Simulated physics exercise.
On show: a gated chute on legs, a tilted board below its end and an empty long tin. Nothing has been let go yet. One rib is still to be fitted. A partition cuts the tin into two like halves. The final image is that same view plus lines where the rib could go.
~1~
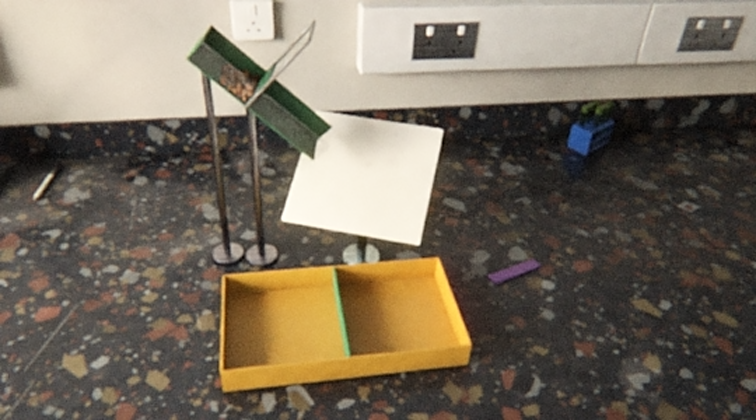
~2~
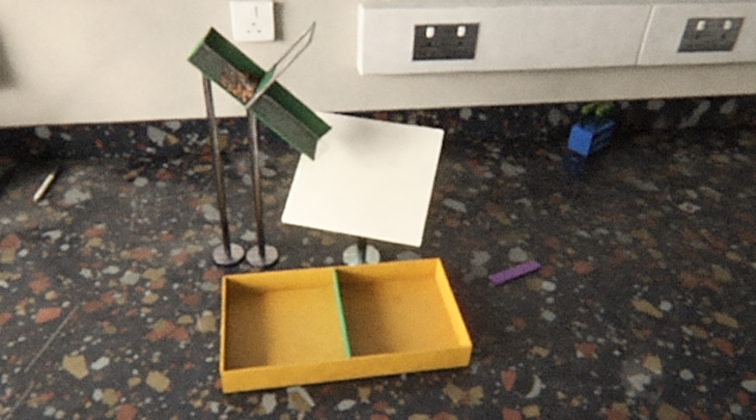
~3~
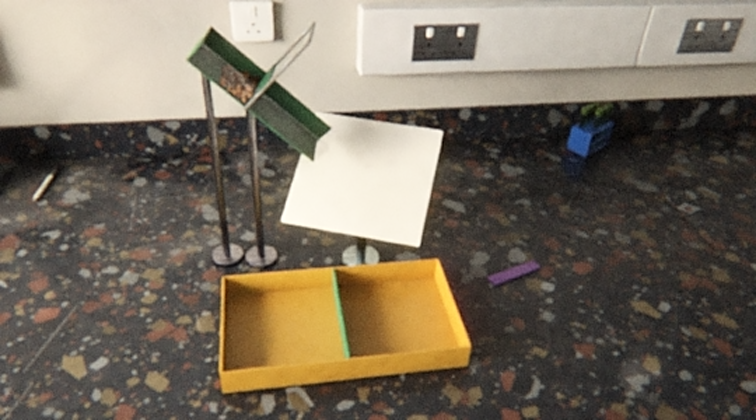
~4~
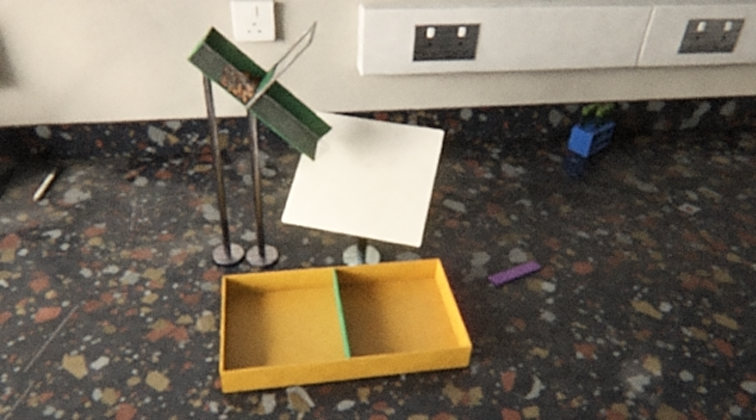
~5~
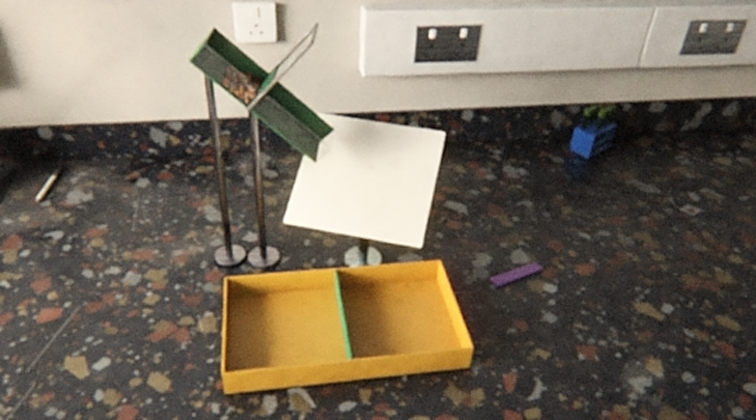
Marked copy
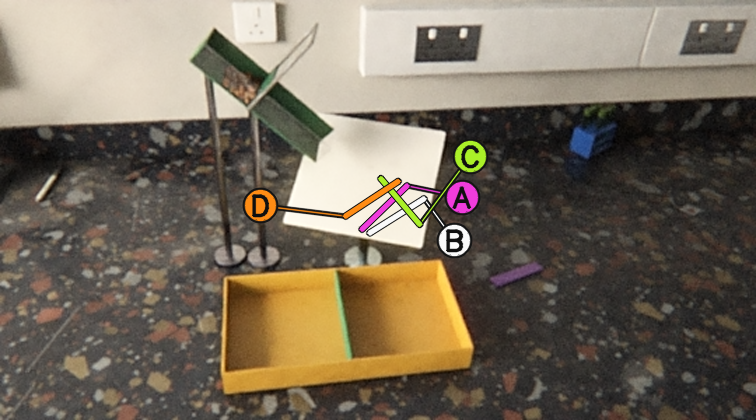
On a dark speckled countertop, a green chute on metal legs held a small brown load behind its gate, above a tilted white board and an empty, divided yellow tray, and nothing noticeably moved.
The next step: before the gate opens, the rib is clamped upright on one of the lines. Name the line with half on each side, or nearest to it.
Use line B.
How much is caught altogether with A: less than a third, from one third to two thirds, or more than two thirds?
More than two thirds.
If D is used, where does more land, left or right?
Left.
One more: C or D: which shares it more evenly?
C.
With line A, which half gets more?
Left.
On the marked copy, line A from (407, 185) to (361, 229); line B from (424, 198) to (369, 233); line C from (380, 178) to (419, 224); line D from (398, 181) to (345, 216).
Choosing A, of what is caught, the bulk in the left half, a small share in the right.
Choosing B, of what is caught, close to half in the left half, close to half in the right.
Choosing C, of what is caught, close to a quarter in the left half, the bulk in the right.
Choosing D, of what is caught, all but a few in the left half, a small share in the right.
